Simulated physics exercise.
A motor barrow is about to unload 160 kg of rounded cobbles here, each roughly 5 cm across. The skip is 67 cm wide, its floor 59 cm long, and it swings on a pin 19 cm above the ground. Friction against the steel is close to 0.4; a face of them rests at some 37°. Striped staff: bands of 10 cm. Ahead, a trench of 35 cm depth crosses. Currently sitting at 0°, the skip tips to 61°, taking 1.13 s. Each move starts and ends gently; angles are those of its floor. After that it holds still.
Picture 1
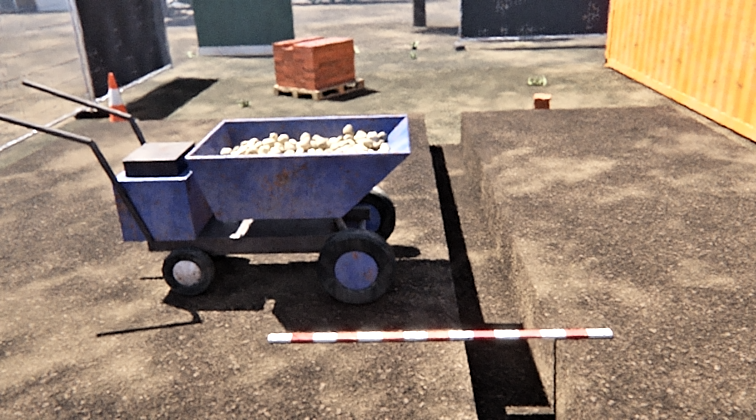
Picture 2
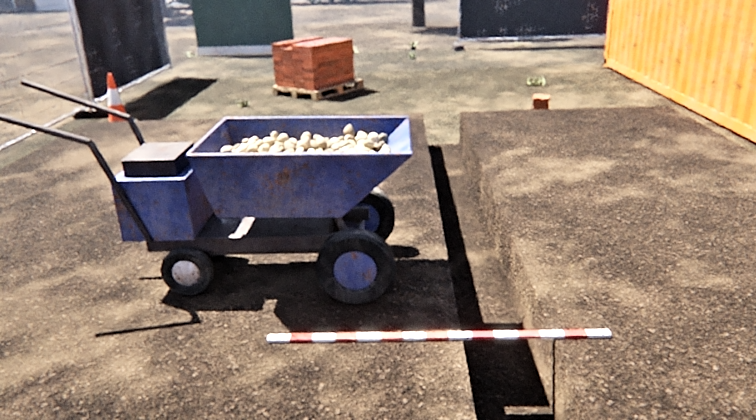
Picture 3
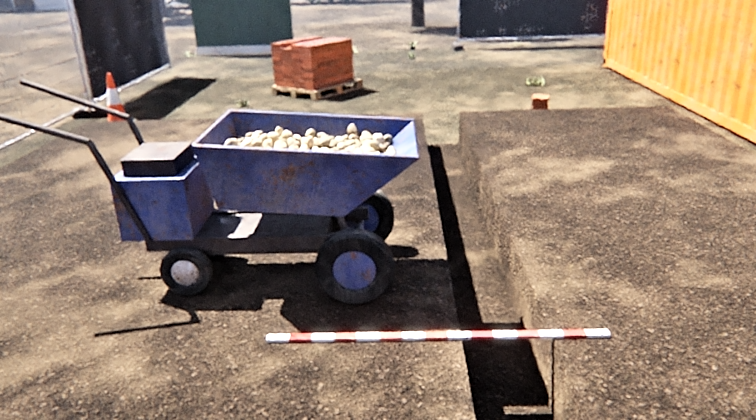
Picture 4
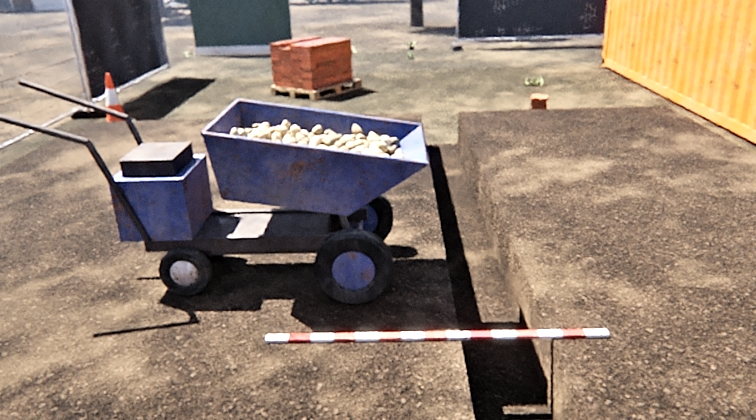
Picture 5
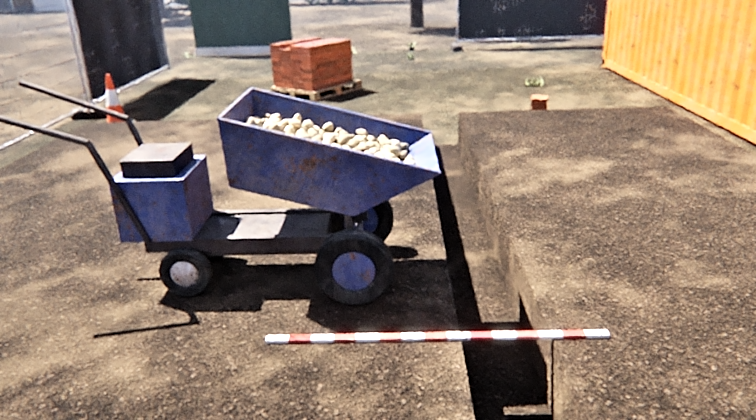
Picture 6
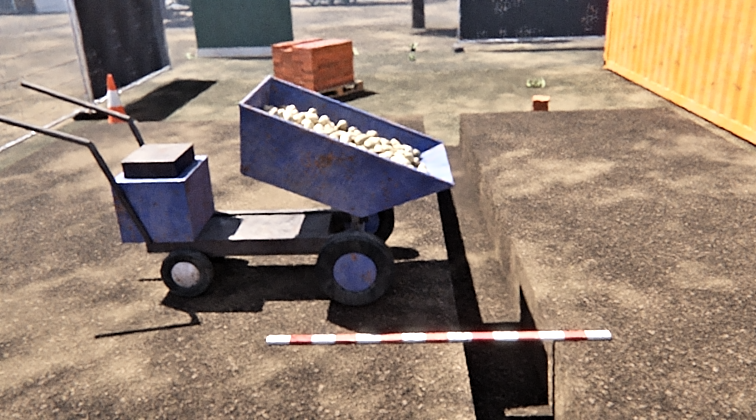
A blue motor barrow steadily tilts its skip of pale cobbles rightward beside a trench.
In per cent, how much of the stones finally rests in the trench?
Roughly 70 per cent of them.
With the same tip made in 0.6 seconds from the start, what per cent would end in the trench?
Roughly 50% would finish there.
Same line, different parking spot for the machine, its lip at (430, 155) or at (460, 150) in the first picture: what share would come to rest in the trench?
Around 50% for the first place and 25% for the second.
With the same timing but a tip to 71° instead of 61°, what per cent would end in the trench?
Some 70 in a hundred, I'd say.
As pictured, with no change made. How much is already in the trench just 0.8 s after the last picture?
Something like 15 in a hundred.
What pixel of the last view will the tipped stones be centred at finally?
Somewhere around (508, 309) in the last picture.
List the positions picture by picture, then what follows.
In the first picture, the skip is at 0°, its lip at (410, 153); the top of the load is at (316, 141).
In the second picture, lip at (411, 155), floor tilted 1°, highest stones at (304, 141).
In the third picture, lip at (418, 158), floor tilted 5°, highest stones at (265, 140).
In the fourth picture, the skip is at 10°, its lip at (428, 164); the top of the load is at (268, 132).
In the fifth picture, the skip is at 16°, its lip at (440, 173); the top of the load is at (273, 124).
In the sixth picture, lip at (454, 185), floor tilted 23°, highest stones at (278, 116).
Then, 0.4 s after the last picture the floor is at 52°, 100 % in the skip; the foremost stones are at (461, 209).
Then, 0.8 s after the last picture the floor is at 61°, 79 % in the skip, 17 % in the trench, 4 % past the trench; the foremost stones are at (546, 269).
Then, 1.1 s after the last picture the floor is at 61°, 40 % in the skip, 34 % in the trench, 27 % past the trench; the foremost stones are at (639, 269).
Then, 3.1 s after the last picture the floor is at 61°, 0 % in the skip, 70 % in the trench, 30 % past the trench; the foremost stones are at (705, 258).
